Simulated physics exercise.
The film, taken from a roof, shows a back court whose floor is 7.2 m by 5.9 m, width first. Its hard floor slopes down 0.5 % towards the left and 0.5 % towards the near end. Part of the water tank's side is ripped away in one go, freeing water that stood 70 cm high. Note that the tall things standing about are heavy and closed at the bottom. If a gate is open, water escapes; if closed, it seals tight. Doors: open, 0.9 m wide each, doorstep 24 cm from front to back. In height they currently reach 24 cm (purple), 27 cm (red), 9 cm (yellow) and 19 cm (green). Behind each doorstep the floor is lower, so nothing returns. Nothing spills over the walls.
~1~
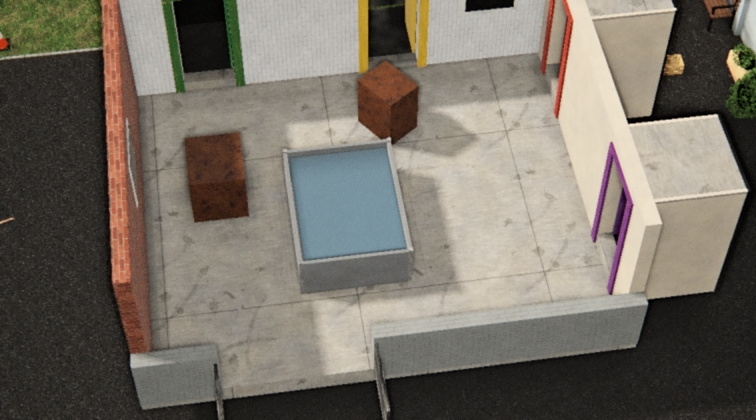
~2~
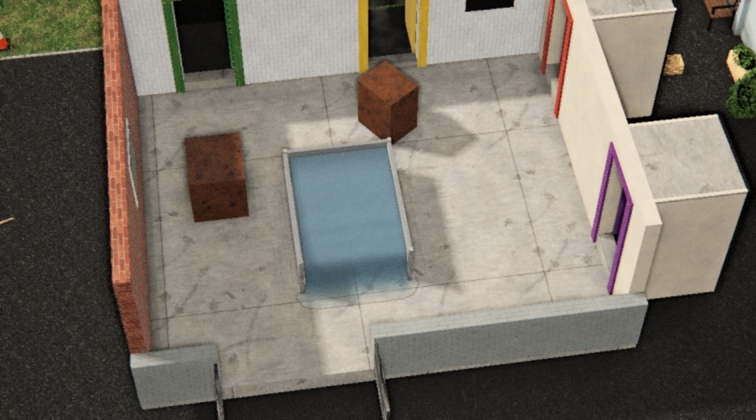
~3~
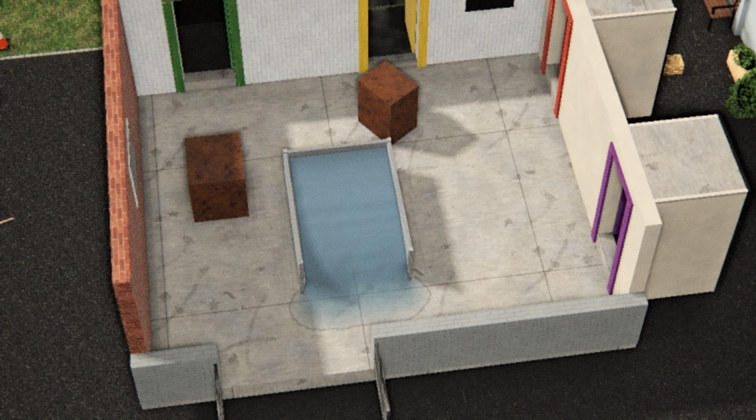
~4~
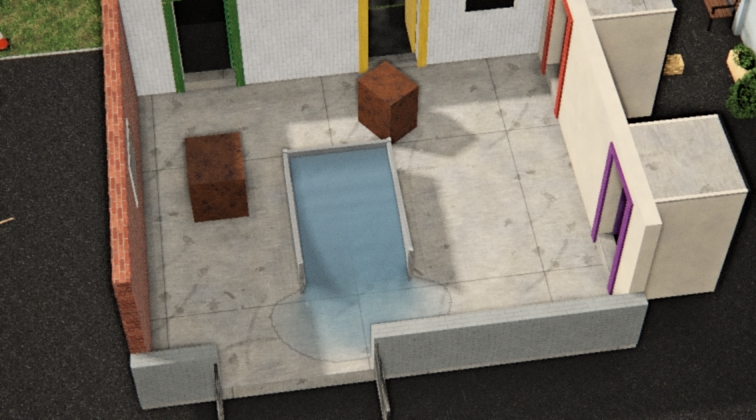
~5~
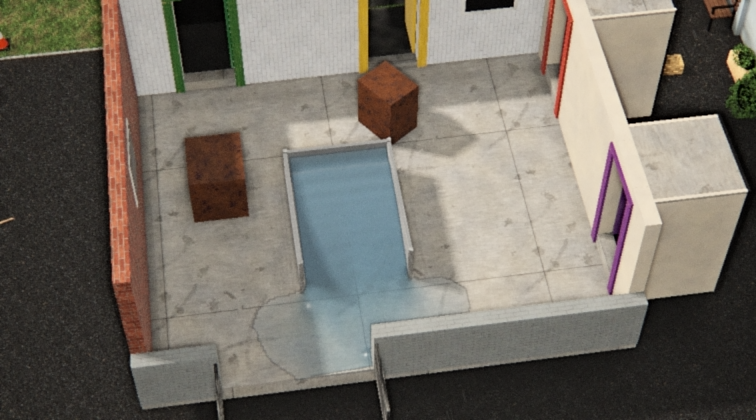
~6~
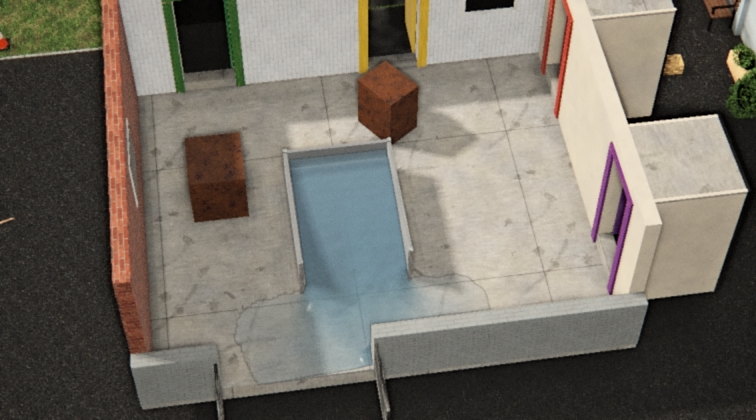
Back court seen from above, the near side of a water tank giving way and water spreading across the pale floor.
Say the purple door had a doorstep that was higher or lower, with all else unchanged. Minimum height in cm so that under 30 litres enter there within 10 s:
13 cm.
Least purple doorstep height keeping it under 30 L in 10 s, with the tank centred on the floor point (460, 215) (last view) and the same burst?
About 18 cm.
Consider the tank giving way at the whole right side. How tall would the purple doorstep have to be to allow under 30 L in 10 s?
Then the minimum is about 22 cm.
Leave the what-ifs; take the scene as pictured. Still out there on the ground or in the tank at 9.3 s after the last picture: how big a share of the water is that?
Roughly 44 %.
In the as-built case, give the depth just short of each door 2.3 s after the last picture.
Door by door in centimetres - purple 20, red 0, yellow 0, green 0.
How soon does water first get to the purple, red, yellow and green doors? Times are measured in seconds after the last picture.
Arrival times - purple: 1.3 s; red: 3.0 s; yellow: 5.0 s; green: 7.5 s.
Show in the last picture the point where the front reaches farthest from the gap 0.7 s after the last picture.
The tip of the flood lies near (587, 328).
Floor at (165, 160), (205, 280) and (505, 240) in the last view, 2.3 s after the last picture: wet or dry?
Status: Clear / clear / submerged.
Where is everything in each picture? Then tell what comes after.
The water tank at (346, 203) is whole and still, 70 cm deep; the purple door at (611, 227) is dry, in the first picture.
The gap is at (356, 276), the front 0.3 m out at (310, 303); the back of the water tank holds 70 cm, in the second picture.
The gap is at (356, 277), the front 0.7 m out at (317, 325); the back of the water tank holds 70 cm, in the third picture.
The gap is at (356, 278), the front 1.3 m out at a hidden place; the back of the water tank holds 69 cm, in the fourth picture.
Water pours out at (356, 278) and has run 1.6 m, to a hidden place; about 9 cm deep outside, 63 cm at the back, in the fifth picture.
Water pours out at (356, 278) and has run 1.7 m, to a hidden place; about 9 cm deep outside, 58 cm at the back; 2.3 m in a straight line remain to the purple door at (611, 227), in the sixth picture.
Then, 0.7 s after the last picture water covers 15 % of the floor, deepest (44 cm) near (392, 352); it has not reached the purple door.
Then, 2.3 s after the last picture water covers 30 % of the floor, deepest (26 cm) near (610, 325); 20 cm at the purple door, 0 litres in over its 24 cm doorstep.
Then, 9.3 s after the last picture water covers 80 % of the floor, deepest (6 cm) near (412, 117); 3 cm at the purple door, 0 litres in over its 24 cm doorstep.
At the purple door as built, the water peaked near 21 cm, 1.9 s after the last picture.
Run again over the same 10 s with other heights there, 45 litres in over 11.5 cm, 15 litres over 15.5 cm. The limit of 30 litres is kept from about 13 cm up.
